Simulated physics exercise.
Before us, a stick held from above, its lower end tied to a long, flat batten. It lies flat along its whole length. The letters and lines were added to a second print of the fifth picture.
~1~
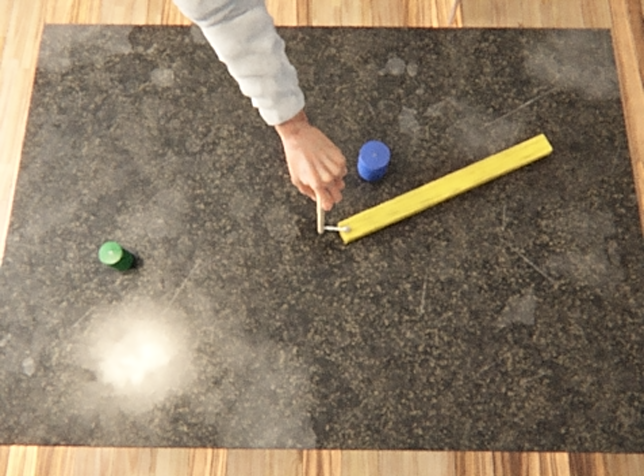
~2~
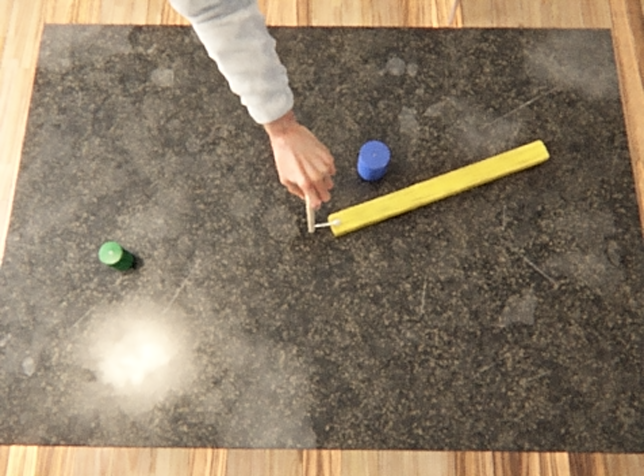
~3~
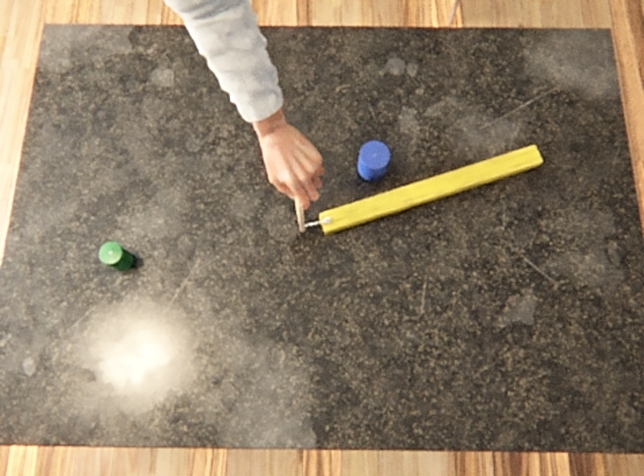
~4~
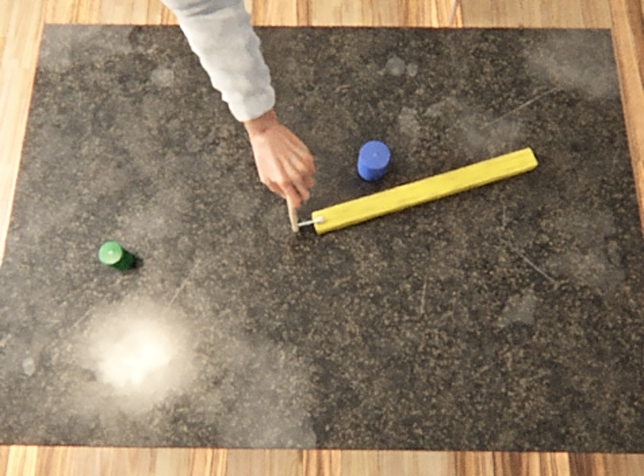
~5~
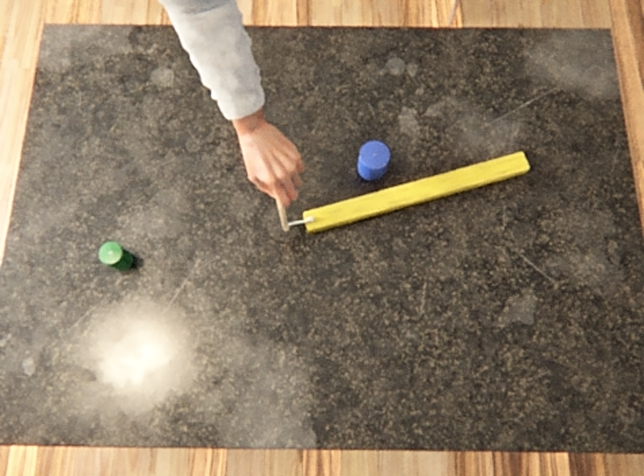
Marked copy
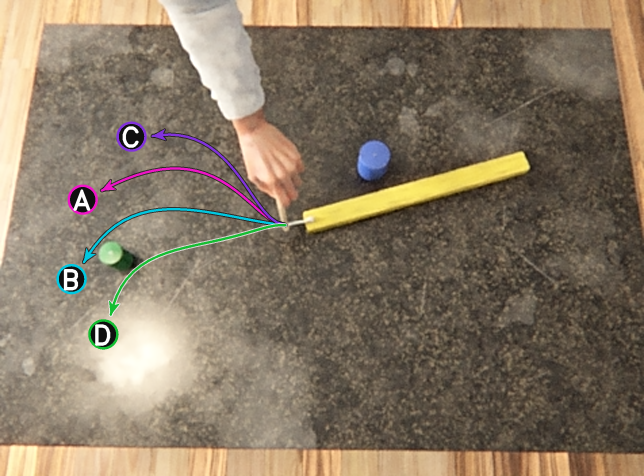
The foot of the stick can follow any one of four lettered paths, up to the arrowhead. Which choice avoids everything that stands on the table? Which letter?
Only D misses them all.
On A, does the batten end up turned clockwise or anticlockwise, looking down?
It turns clockwise.
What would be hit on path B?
It meets the green candle.
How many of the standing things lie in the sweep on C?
One.
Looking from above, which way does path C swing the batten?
It turns clockwise.
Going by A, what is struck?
The blue tin.
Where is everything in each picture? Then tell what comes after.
In the first picture, yellow batten (448, 186); green candle (117, 257); blue tin (373, 161).
In the second picture, yellow batten (441, 186); green candle (117, 257).
In the third picture, yellow batten (433, 187); green candle (117, 257).
In the fourth picture, yellow batten (427, 189); green candle (117, 257).
In the fifth picture, yellow batten (418, 190); green candle (117, 257); blue tin (373, 161).
On the marked copy, A from (285, 225) via (197, 171) to (102, 191); B from (285, 225) via (177, 209) to (84, 262); C from (285, 225) via (228, 164) to (153, 136); D from (285, 225) via (185, 247) to (111, 315).
Following D. Soon after the start, foot of the stick (216, 242), middle of the batten (351, 207).
Later, foot of the stick (145, 263), middle of the batten (283, 225).
In the end, foot of the stick (111, 315), middle of the batten (242, 246); nothing has been touched.
As for the rest, A meets the blue tin; B meets the green candle; C meets the blue tin.
